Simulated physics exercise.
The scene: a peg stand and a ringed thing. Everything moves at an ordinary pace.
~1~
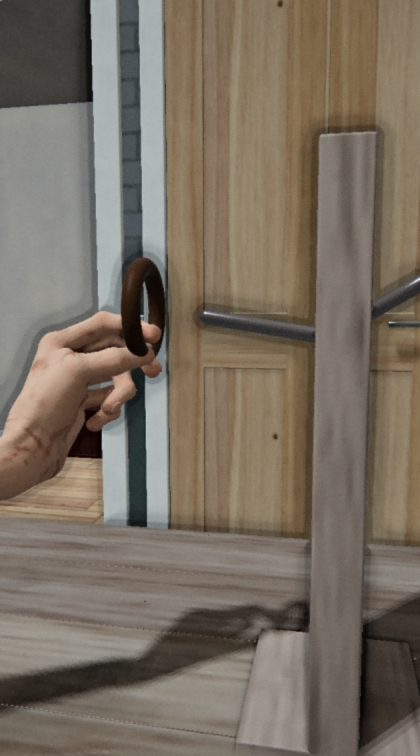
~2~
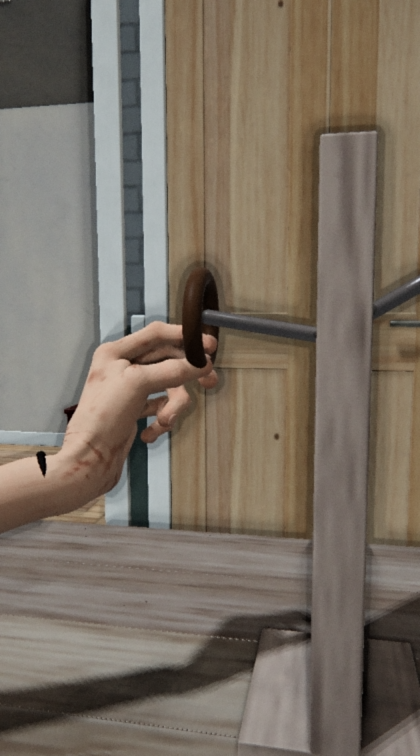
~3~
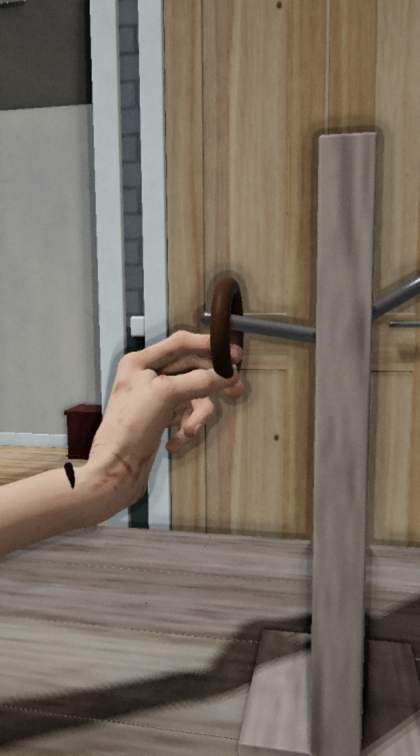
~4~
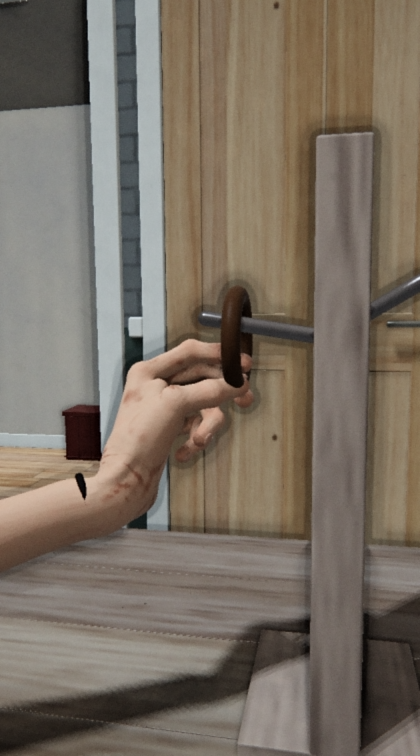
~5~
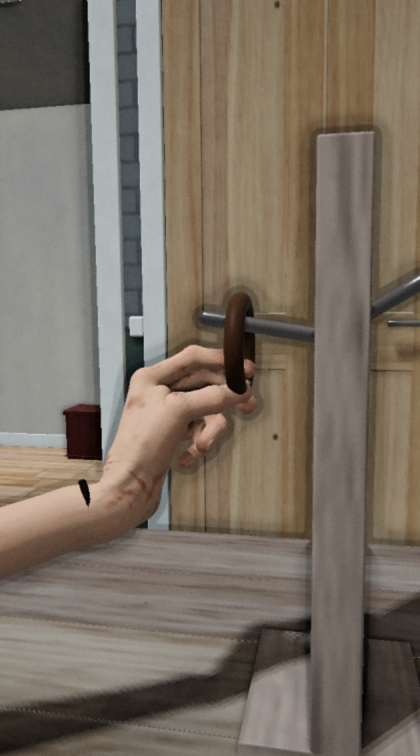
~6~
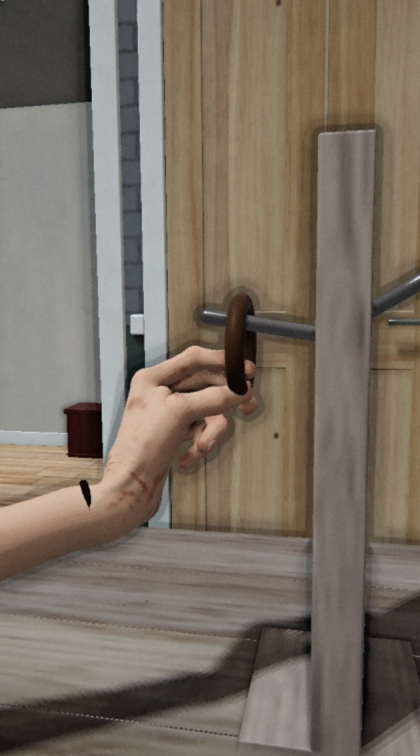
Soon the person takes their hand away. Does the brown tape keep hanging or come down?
I predict it will stay suspended when let go.
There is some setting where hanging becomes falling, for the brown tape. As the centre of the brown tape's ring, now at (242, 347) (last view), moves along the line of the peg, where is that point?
I'd put the tipping spot at around (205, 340).
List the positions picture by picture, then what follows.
The first picture shows still on the way; brown tape (145, 311); peg stand (332, 446).
The second picture shows still on the way; brown tape (202, 322); peg stand (334, 446).
The third picture shows still on the way; brown tape (229, 331); peg stand (334, 447).
The fourth picture shows still on the way; brown tape (238, 340); peg stand (332, 447).
The fifth picture shows still on the way; brown tape (241, 347); peg stand (332, 446).
The sixth picture shows in place, still held; brown tape (242, 348); peg stand (333, 445).
Then, 0.18 s later than the last frame, brown tape at rest near (241, 349).
When it is over, the brown tape remains hooked, near (241, 349).
